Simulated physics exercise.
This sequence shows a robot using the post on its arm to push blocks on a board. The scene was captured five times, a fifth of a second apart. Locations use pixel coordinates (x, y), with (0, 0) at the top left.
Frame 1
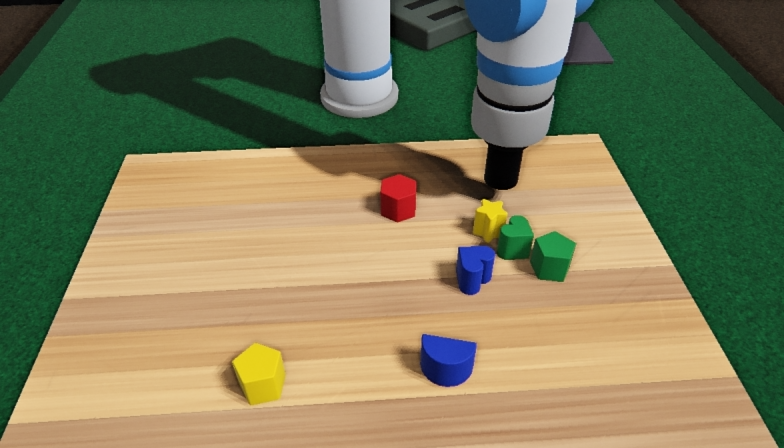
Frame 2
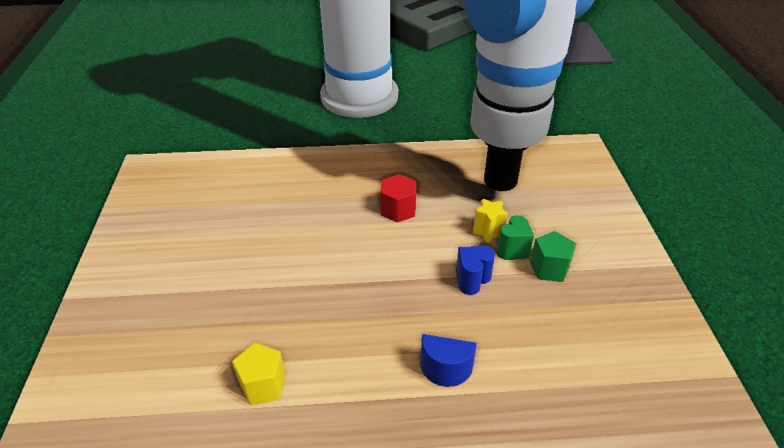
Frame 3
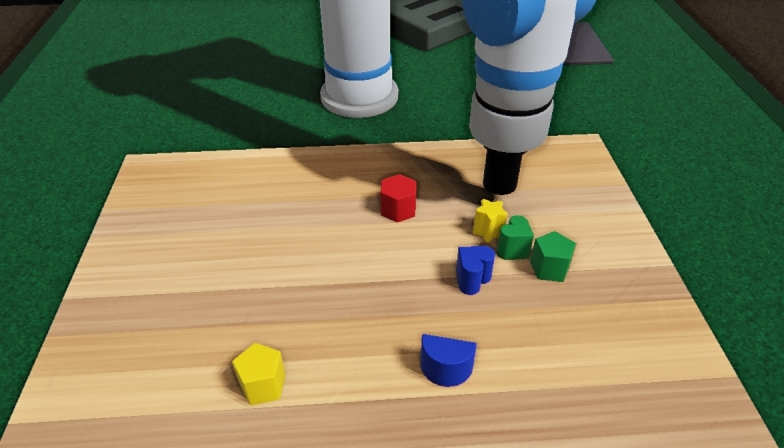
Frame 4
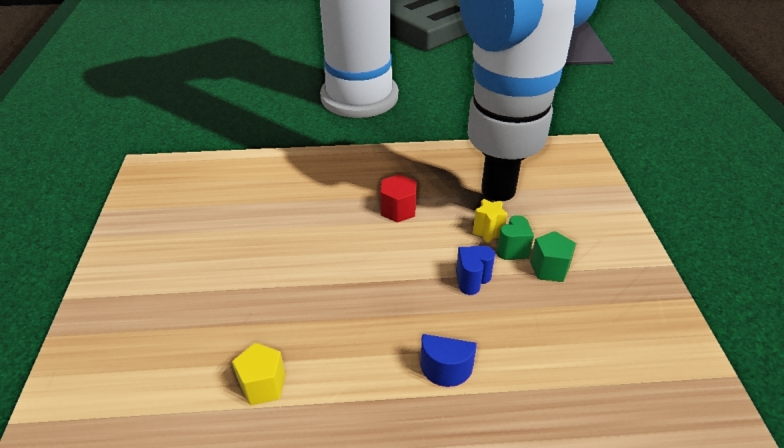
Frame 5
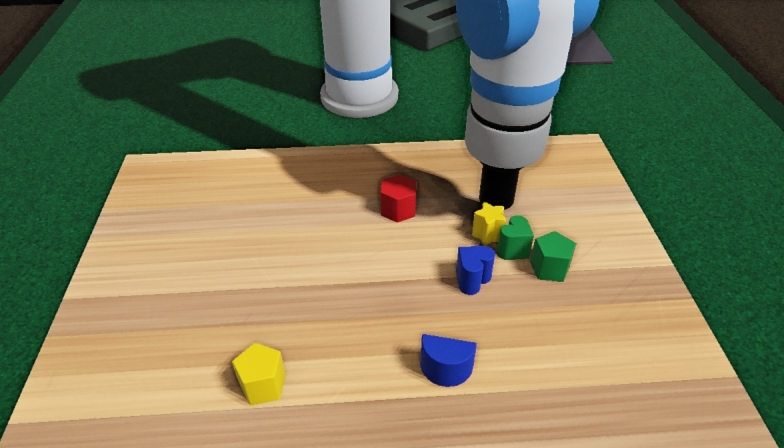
On a wooden board over green felt, a robot arm's black post edged slightly toward the viewer, drawing close to the yellow star-shaped block, while the scattered red, yellow, green and blue blocks barely moved.
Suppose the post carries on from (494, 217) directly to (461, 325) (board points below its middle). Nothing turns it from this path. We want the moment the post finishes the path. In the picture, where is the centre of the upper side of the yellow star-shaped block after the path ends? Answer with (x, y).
The centre of its top will be at (463, 330).
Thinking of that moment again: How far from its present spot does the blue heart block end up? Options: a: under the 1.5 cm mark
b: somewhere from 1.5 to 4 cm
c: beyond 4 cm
c: Beyond 4 cm.
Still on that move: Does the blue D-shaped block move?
Short answer: Yes.
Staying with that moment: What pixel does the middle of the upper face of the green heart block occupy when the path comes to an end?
The middle of its top is at (521, 251).
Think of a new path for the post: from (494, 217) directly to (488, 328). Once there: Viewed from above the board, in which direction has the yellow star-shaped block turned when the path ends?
Verdict: Clockwise.
On the path given first. One third of the way, post at (487, 231); blue heart block at (470, 269), turned 10° clockwise; yellow star-shaped block at (482, 246); green heart block at (521, 242), turned 60° anticlockwise.
Two thirds of the way, post at (476, 268); blue heart block at (460, 307), turned 45° clockwise; yellow star-shaped block at (476, 286), turned 10° anticlockwise; green heart block at (521, 251), turned 110° anticlockwise.
At the end, post at (463, 308); blue D-shaped block at (437, 379), turned 15° anticlockwise; blue heart block at (442, 352), turned 45° clockwise; yellow star-shaped block at (463, 330); green heart block at (521, 251), turned 110° anticlockwise.
